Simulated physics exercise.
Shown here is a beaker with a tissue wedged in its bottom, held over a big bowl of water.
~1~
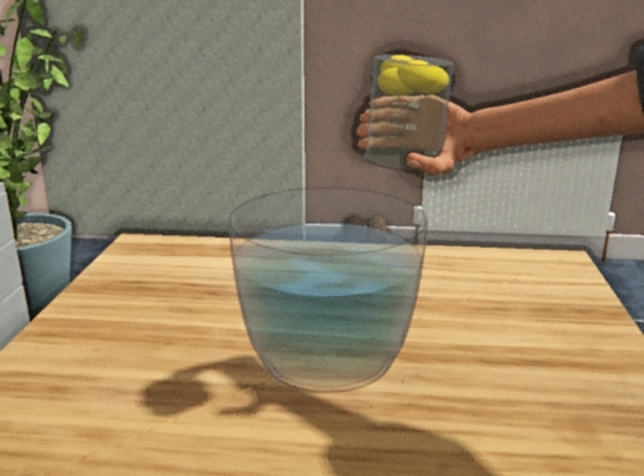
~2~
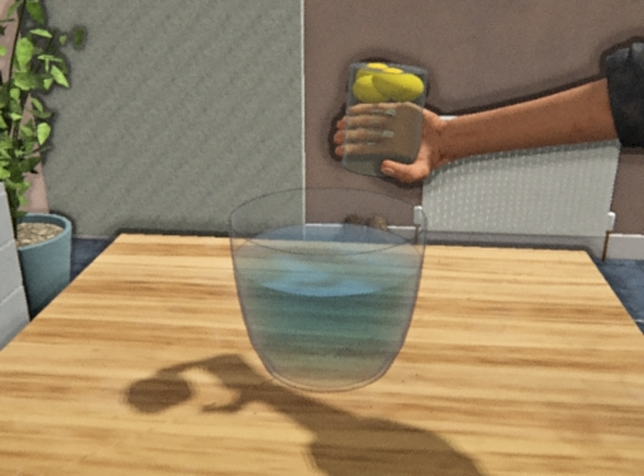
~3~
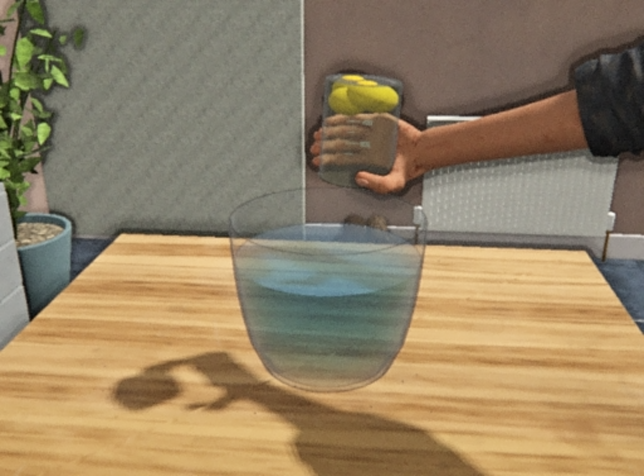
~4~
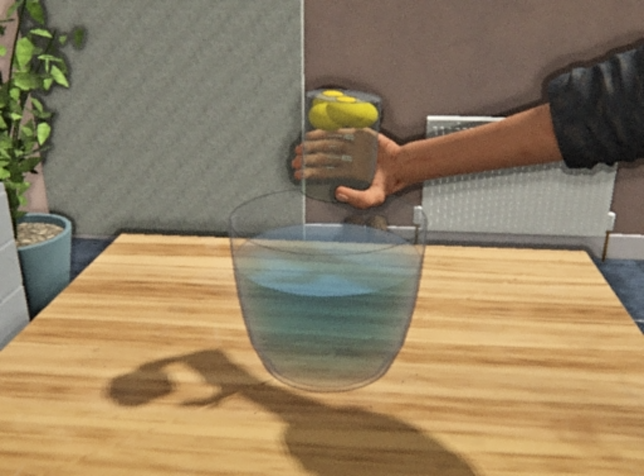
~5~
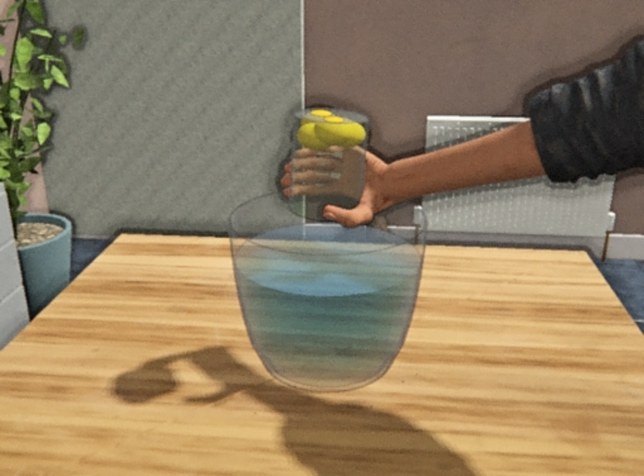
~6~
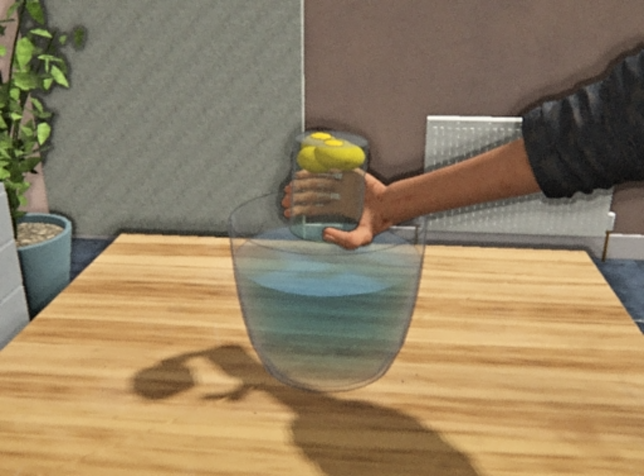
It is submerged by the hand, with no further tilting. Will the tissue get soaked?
No, the tissue stays dry.
Shortly, the beaker enters the water.
Then, air is trapped inside and holds the level down.
At the finish, the beaker is under, still full of air, and the tissue is dry.
